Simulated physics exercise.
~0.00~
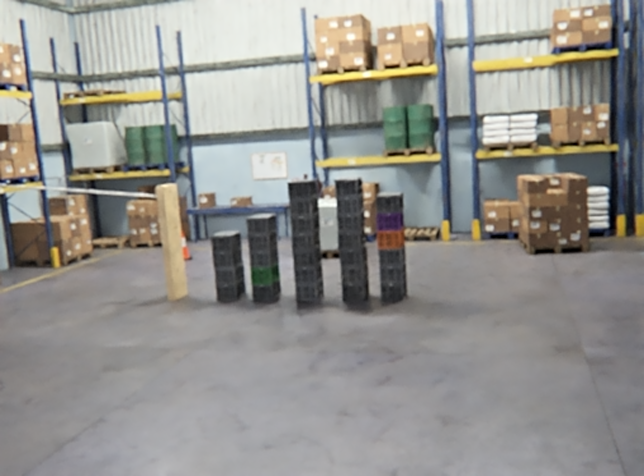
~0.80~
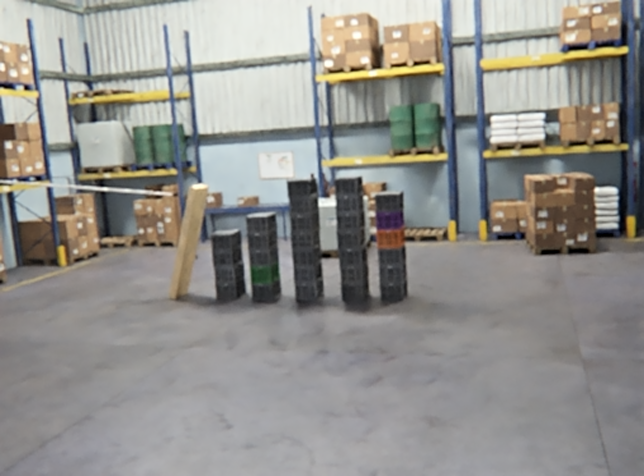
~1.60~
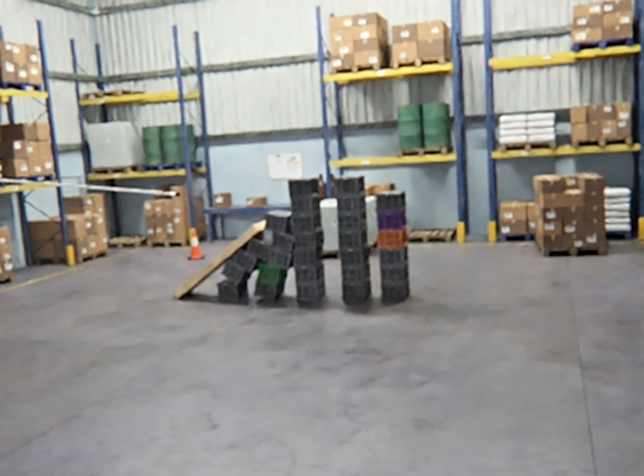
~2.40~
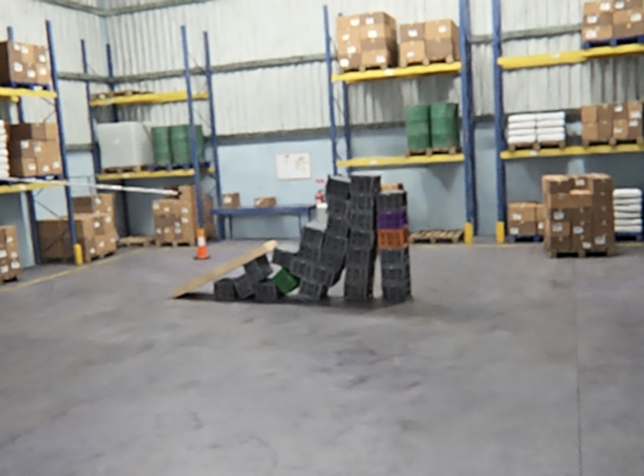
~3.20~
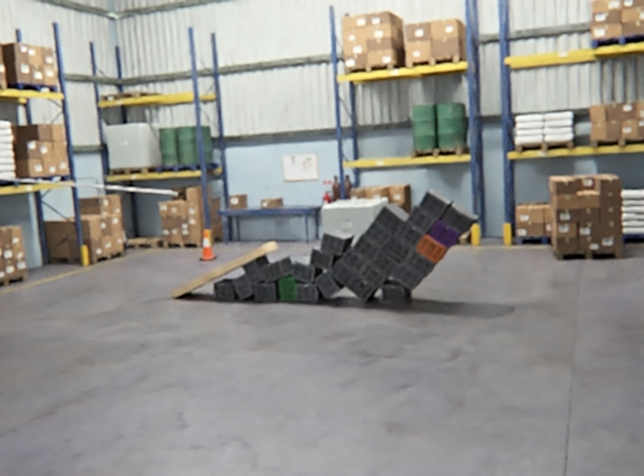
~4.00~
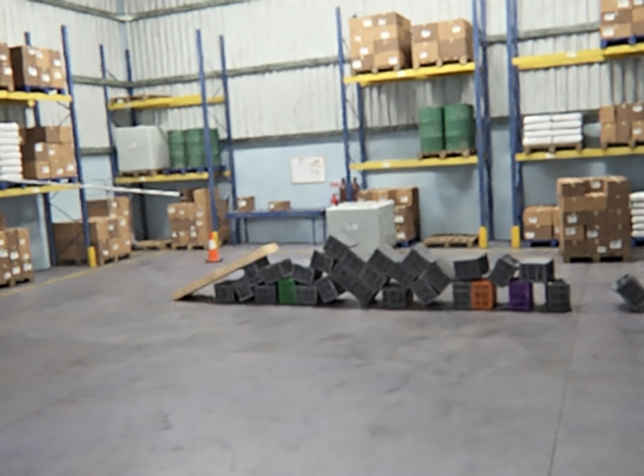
In a warehouse, a wooden board tips right into stacked crates, toppling the columns across the floor.
